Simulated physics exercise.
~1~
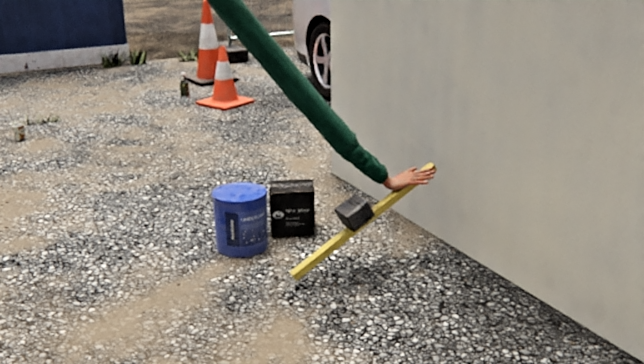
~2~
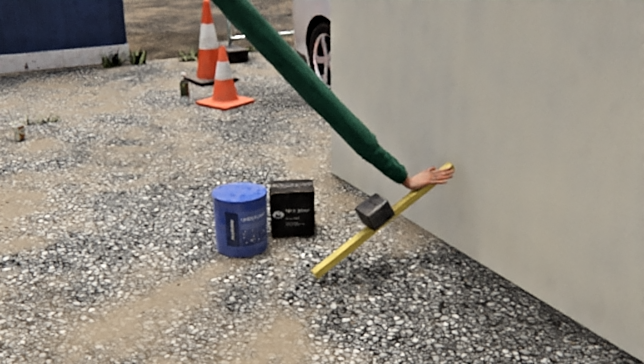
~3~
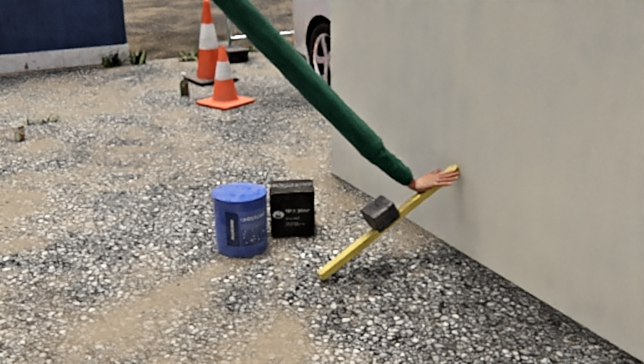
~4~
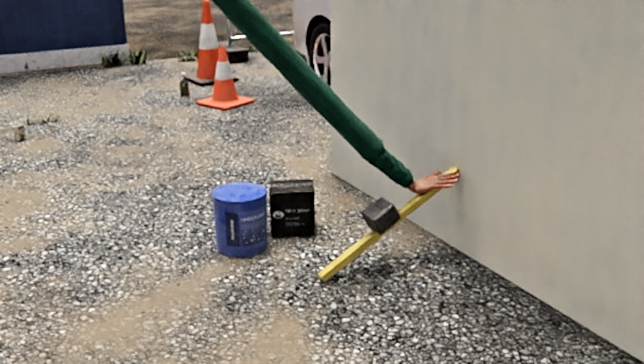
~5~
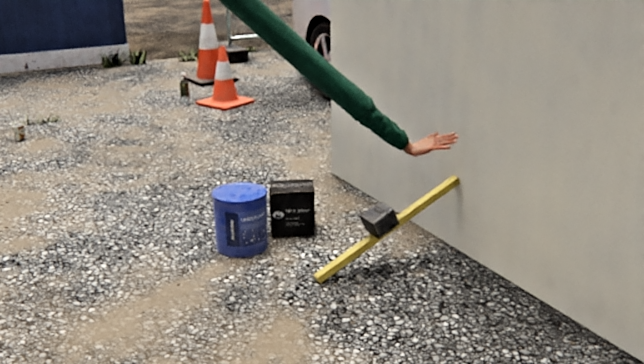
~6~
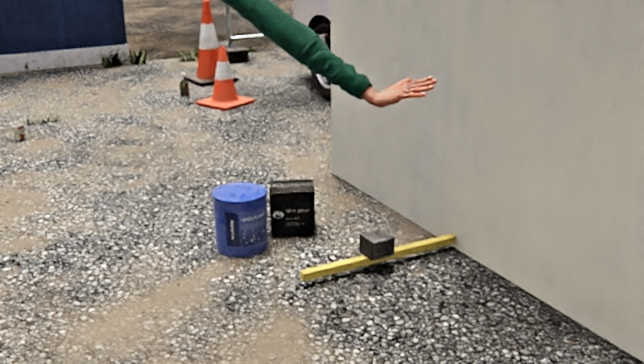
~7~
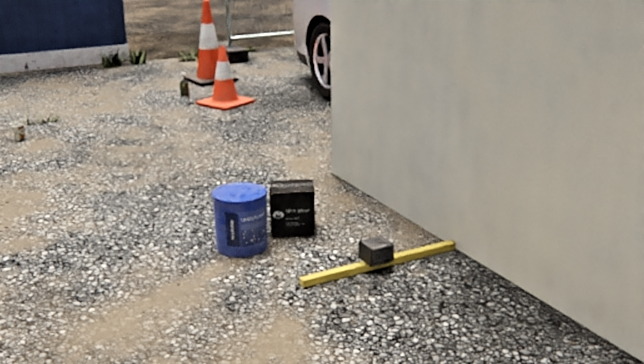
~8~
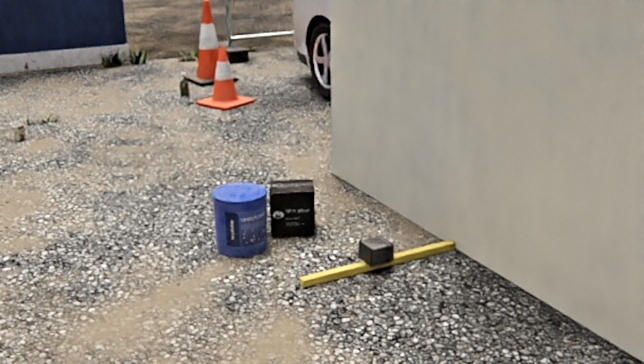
The clip opens on a gravel yard where a green-sleeved arm holds the upper end of a tilted yellow pole with a small dark block on it, beside a blue pail and a black box. The hand moves the pole to the right until its raised end rests against a pale wall. It pauses there briefly, then lets go and draws back. The pole slides down the wall, its slope flattening as the arm withdraws out of view. It ends lying low on the gravel, the block still at its middle, while the pail and box remain in place.
